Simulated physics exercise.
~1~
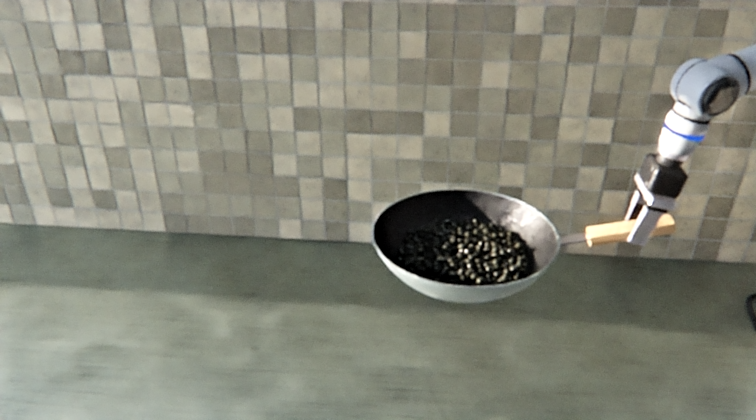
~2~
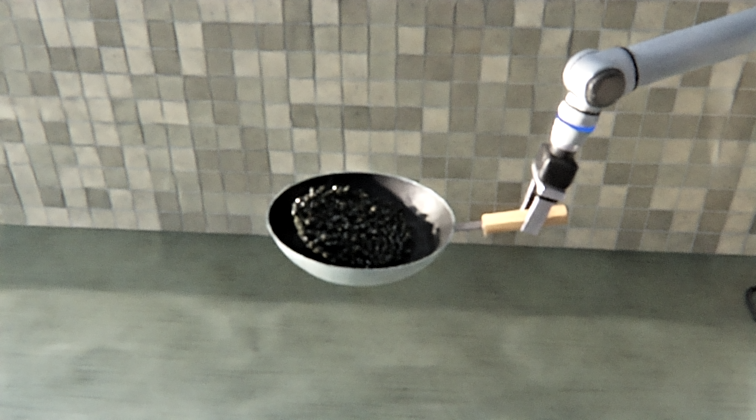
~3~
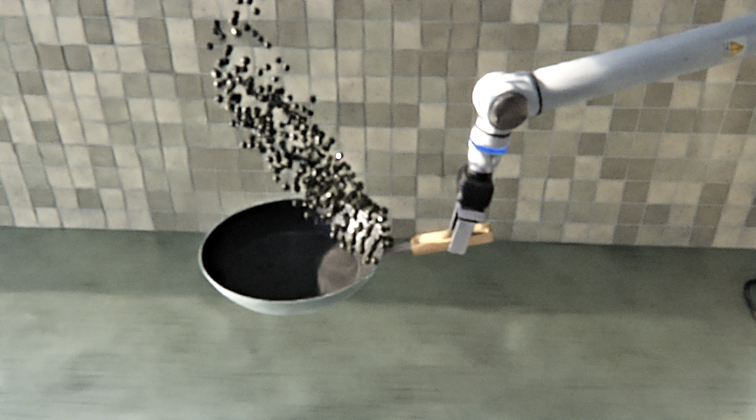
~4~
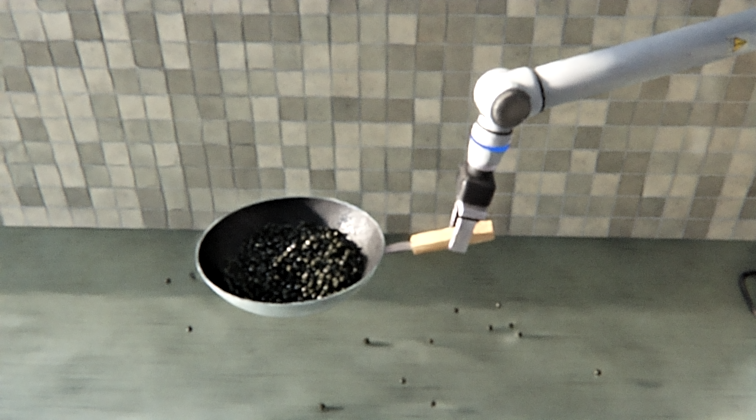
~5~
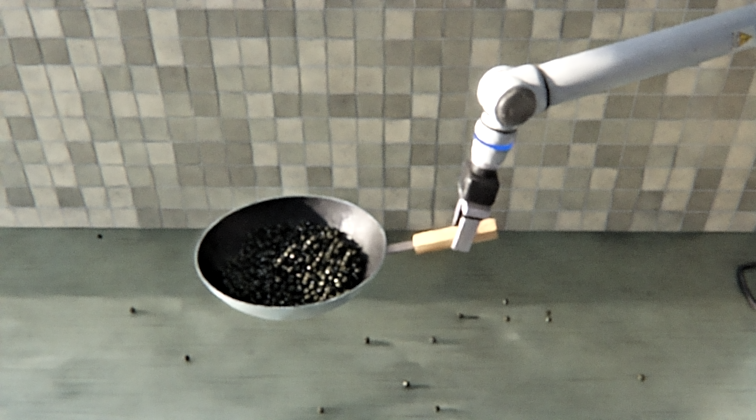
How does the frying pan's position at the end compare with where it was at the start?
The frying pan ends up clearly farther to the left than where it started, at nearly the same height in view.
